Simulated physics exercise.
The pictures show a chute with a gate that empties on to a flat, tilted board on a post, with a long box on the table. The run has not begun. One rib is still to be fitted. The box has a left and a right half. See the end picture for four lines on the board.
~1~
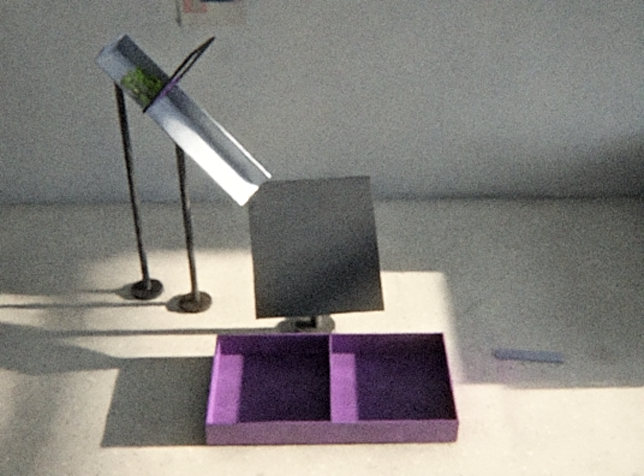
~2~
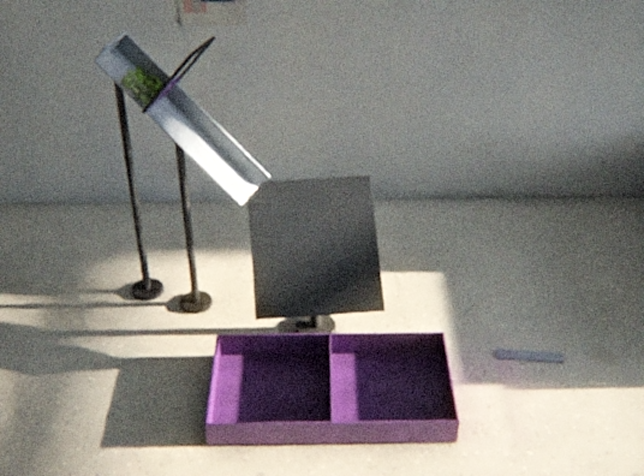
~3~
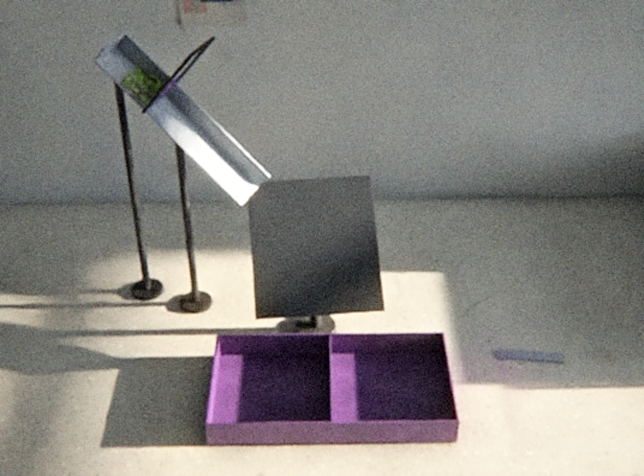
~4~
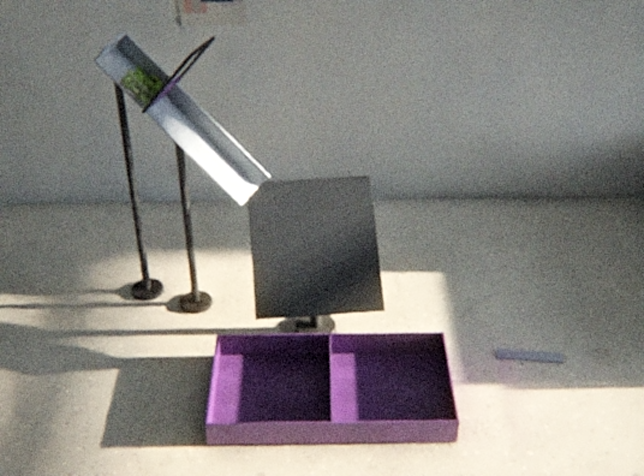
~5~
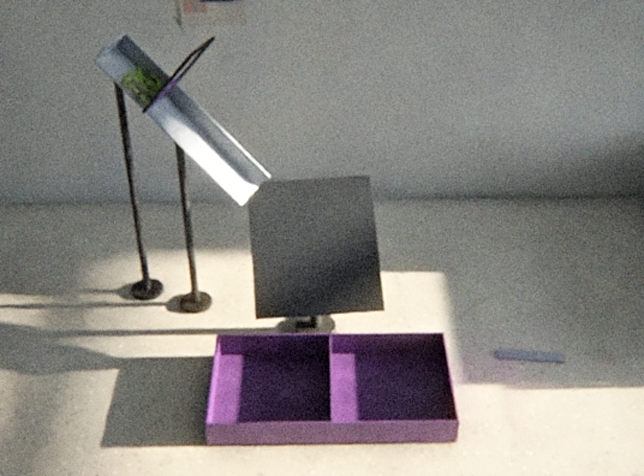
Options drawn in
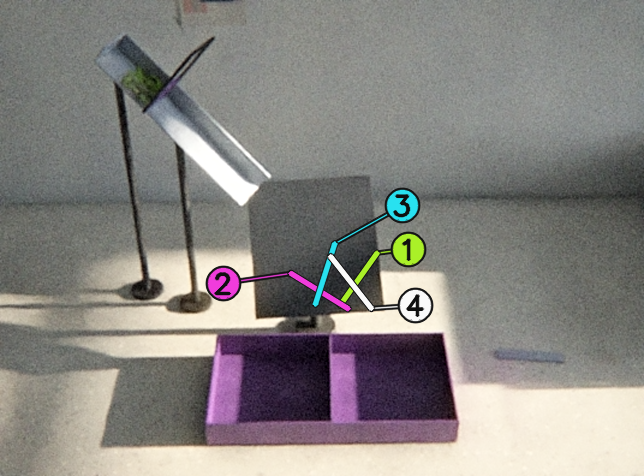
A dark square board stands behind a purple divided box, below a sloping chute, all still.
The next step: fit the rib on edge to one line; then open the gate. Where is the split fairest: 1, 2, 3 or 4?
The best line is 1.
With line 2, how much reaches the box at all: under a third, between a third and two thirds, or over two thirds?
Line 2 gives over two thirds.
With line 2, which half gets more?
Right.
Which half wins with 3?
The left half.
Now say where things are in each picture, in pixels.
In the first picture, load behind the gate (148, 89), dried peas; lip of the chute (250, 196), sloping fairly steeply.
In the second picture, middle of the board (315, 245), tilted fairly steeply; middle of its low edge (321, 315); of its high edge (309, 179).
In the third picture, front corners of the box (206, 424) and (459, 421); front end of its middle wall (332, 422); gate still shut (169, 86).
In the fourth picture, middle of the load (148, 89); lip (250, 196).
In the fifth picture, middle of the load (148, 89); lip (250, 196).
On the marked copy, line 1 from (377, 253) to (340, 305); line 2 from (291, 273) to (348, 308); line 3 from (334, 243) to (315, 304); line 4 from (330, 256) to (371, 308).
Choosing 1, of what is caught, roughly two thirds in the left half, roughly a third in the right.
Choosing 2, of what is caught, about a tenth in the left half, almost all in the right.
Choosing 3, of what is caught, every piece in the left half, not one piece in the right.
Choosing 4, of what is caught, about a tenth in the left half, the larger part in the right.
